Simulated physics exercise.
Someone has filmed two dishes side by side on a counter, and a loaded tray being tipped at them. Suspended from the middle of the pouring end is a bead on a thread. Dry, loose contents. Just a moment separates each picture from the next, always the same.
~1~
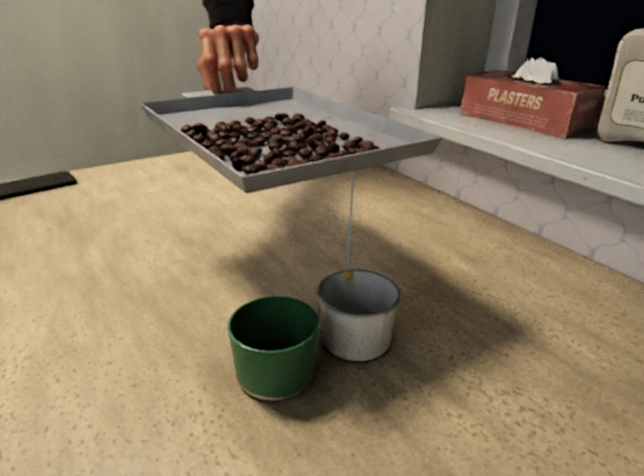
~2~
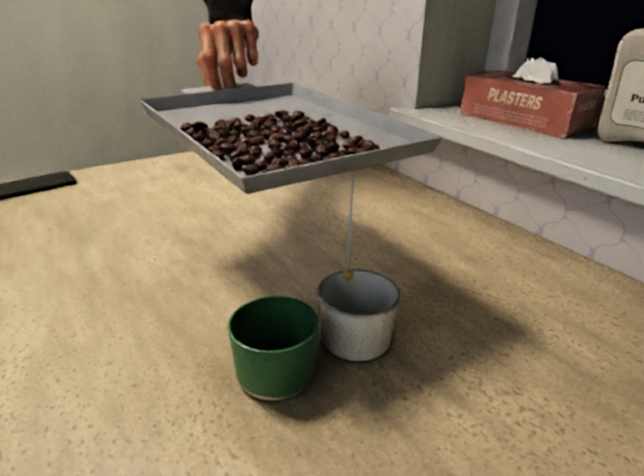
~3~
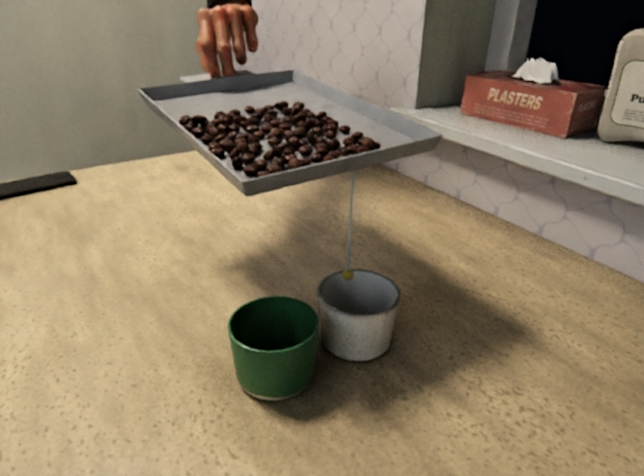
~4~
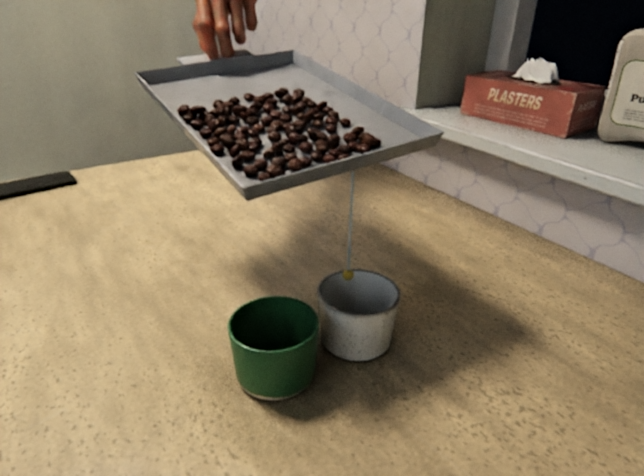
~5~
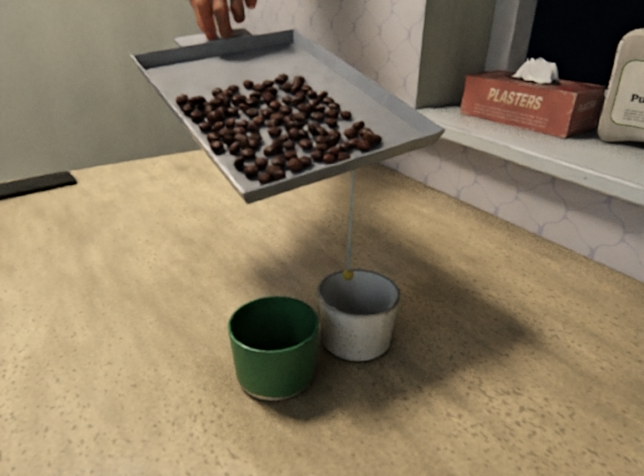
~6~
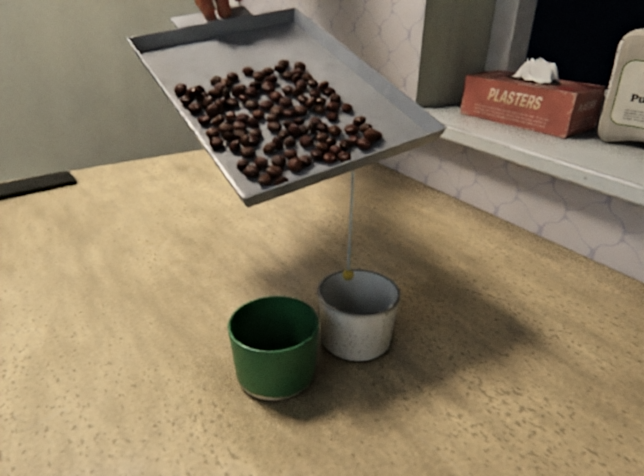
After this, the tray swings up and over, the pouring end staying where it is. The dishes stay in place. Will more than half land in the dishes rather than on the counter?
Yes, the dishes will manage to catch most of it.
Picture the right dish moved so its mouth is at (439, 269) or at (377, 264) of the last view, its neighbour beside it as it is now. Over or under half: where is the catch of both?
Held in all, by try: A smaller portion, then a smaller portion.
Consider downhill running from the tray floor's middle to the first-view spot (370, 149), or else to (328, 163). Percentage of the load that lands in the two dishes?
Roughly 10 percent, then 30 percent.
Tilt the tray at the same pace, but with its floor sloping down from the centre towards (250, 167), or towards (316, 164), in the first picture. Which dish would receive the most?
The first try: The left one. The second: Left.
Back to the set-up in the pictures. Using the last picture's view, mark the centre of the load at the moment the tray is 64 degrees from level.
Mark it at roughly (285, 168) in the final frame.
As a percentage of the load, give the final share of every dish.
Near 60 in a hundred for the left dish; near 0 for the right dish.
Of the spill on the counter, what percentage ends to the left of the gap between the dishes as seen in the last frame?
Roughly 50 %.
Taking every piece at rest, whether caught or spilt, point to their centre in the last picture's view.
Near (279, 370).
Shortly afterwards, tray tipped steeply; all but a few on the tray; a little in the air.
Next, tray tipped past a quarter turn; a little on the tray; near half in the left dish; only a few in the right dish; near a quarter outside both; a little in the air.
Some moments later, tray tipped past a quarter turn; near two thirds in the left dish; only a few in the right dish; near a third outside both.
In the end, tray tipped past a quarter turn; near two thirds in the left dish; only a few in the right dish; near a third outside both.
